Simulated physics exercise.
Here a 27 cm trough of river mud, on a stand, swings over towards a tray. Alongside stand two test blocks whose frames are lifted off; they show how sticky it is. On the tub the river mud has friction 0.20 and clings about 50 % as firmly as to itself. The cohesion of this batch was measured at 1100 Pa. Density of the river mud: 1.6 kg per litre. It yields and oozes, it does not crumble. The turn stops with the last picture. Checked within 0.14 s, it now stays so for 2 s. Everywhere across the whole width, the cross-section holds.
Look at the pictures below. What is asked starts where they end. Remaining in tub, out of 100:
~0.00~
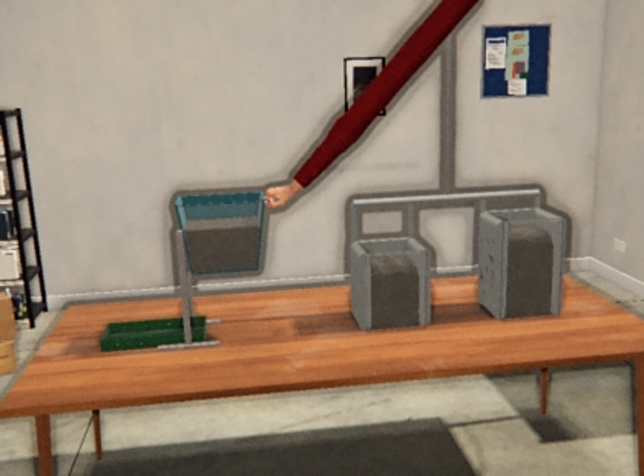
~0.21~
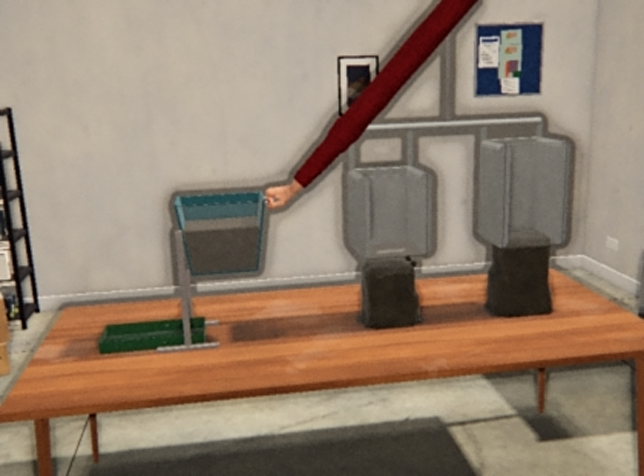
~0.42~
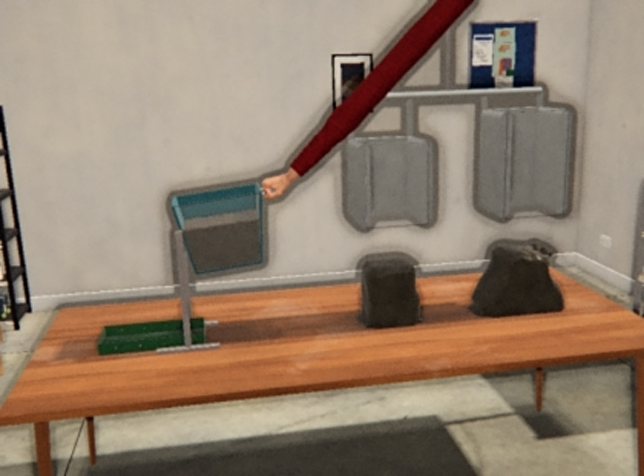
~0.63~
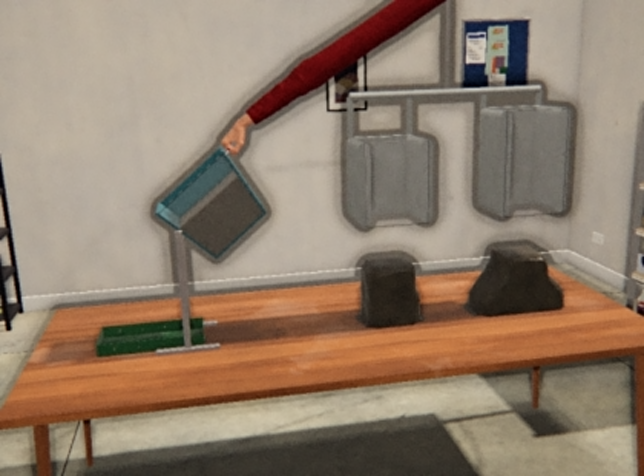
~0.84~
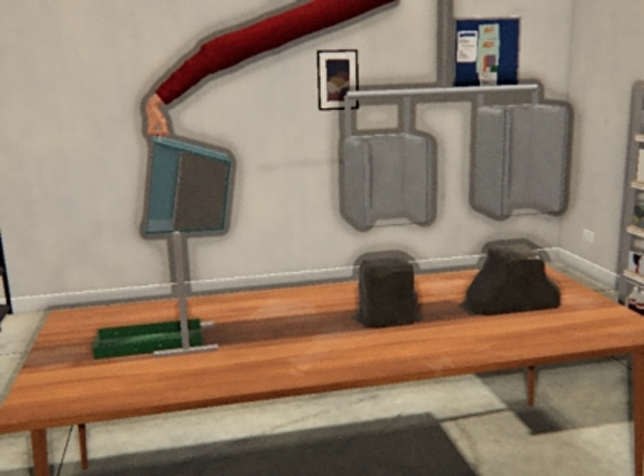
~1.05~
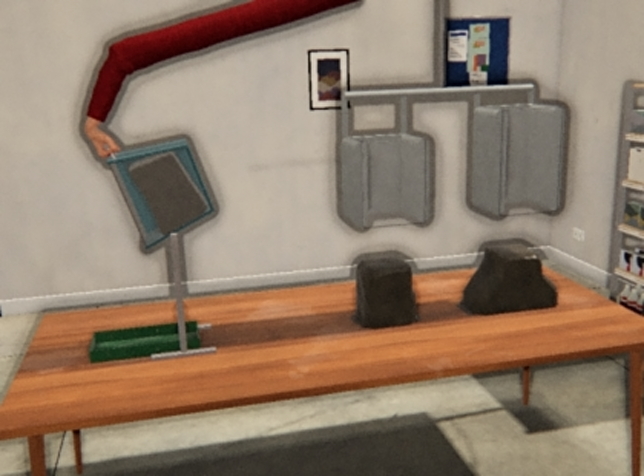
0 out of 100.
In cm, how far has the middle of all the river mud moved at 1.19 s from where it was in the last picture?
Some 11 cm.
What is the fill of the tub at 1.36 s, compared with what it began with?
About 9 %.
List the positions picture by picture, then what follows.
In the first frame, handle-side rim at (262, 200), tilt 0 degrees; highest point of the river mud at (226, 228); test blocks 26 cm, 36 cm high (left to right).
In the second frame, handle-side rim at (263, 201), tilt 0 degrees; highest point of the river mud at (226, 228); test blocks 26 cm, 34 cm high (left to right).
In the third frame, handle-side rim at (259, 192), tilt 6 degrees; highest point of the river mud at (255, 219); test blocks 25 cm, 27 cm high (left to right).
In the fourth frame, handle-side rim at (222, 153), tilt 40 degrees; highest point of the river mud at (235, 179); test blocks 25 cm, 26 cm high (left to right).
In the fifth frame, handle-side rim at (153, 144), tilt 80 degrees; highest point of the river mud at (183, 154); test blocks 25 cm, 26 cm high (left to right).
In the sixth frame, handle-side rim at (108, 164), tilt 107 degrees; highest point of the river mud at (168, 155); test blocks 25 cm, 26 cm high (left to right).
By 1.19 s, the tub is at 107 degrees and holds 82 %.
By 1.36 s, the tub is at 107 degrees and holds 9 %.
By 1.53 s, the tub is at 107 degrees and holds 0 %.
By 1.70 s, the tub is at 107 degrees and holds 0 %.
By 3.05 s, at the end, the tub is at 107 degrees and holds 0 %.
